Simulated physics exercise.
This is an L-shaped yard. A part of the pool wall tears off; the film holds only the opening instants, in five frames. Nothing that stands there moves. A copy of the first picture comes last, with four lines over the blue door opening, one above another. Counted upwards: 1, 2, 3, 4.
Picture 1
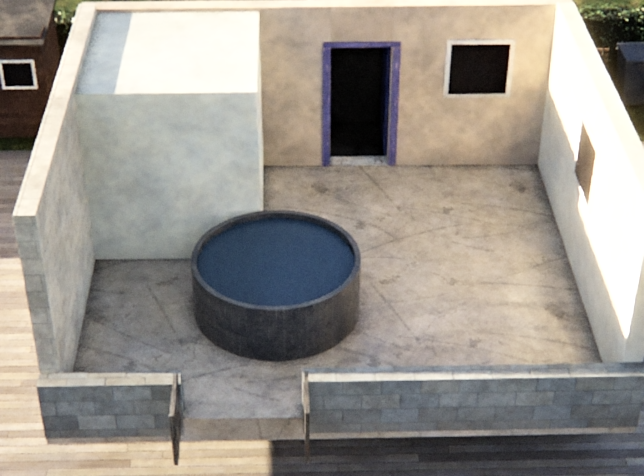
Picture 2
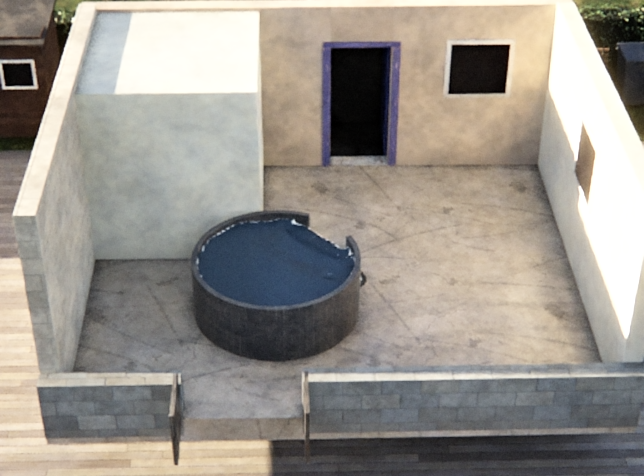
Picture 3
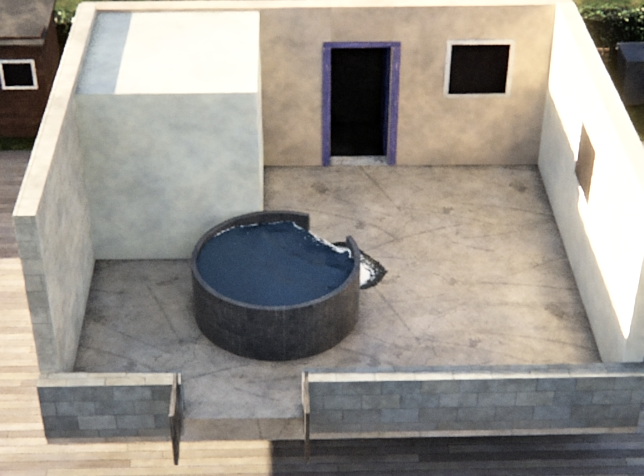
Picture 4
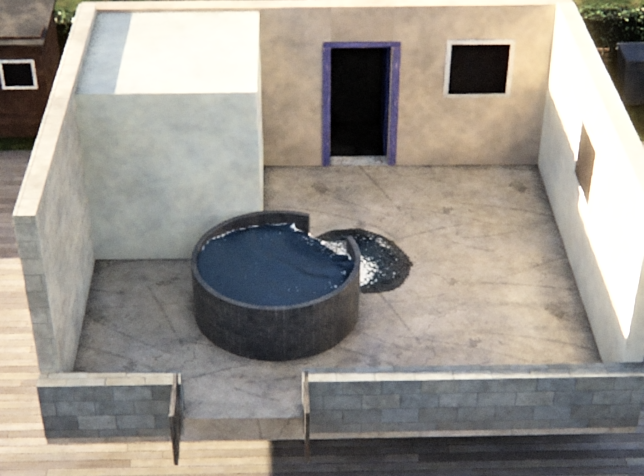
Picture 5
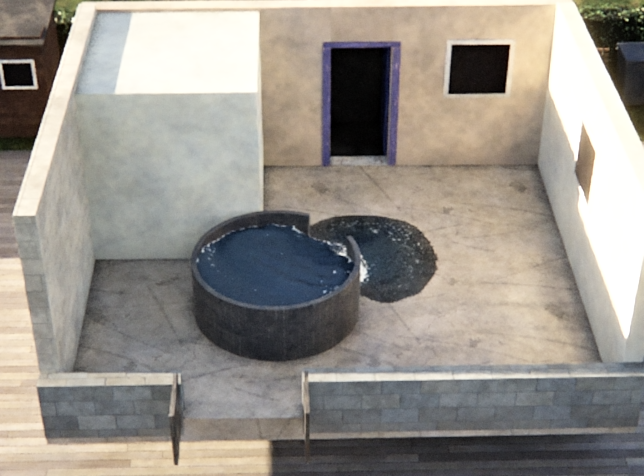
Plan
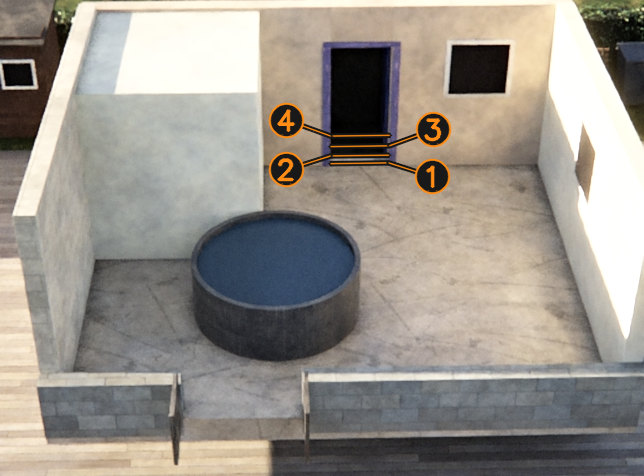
A round, dark pool of still water in a walled yard suddenly had a gap in its back right rim, and water poured through, spreading across the ground in a widening dark puddle.
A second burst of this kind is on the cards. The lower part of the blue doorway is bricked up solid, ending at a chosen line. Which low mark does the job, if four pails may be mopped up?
Use height 2.
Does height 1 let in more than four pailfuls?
Yes.
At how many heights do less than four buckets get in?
Three.
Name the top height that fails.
1.
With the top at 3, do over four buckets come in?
No.
On the marked copy, 1 at (359, 163); 2 at (359, 155); 3 at (360, 146); 4 at (360, 135); from the bottom up 1, 2, 3, 4.
With 1, dozens of bucketfuls pour in.
With 2, a bucket or two gets in.
With 3, nothing gets over.
With 4, nothing gets over.
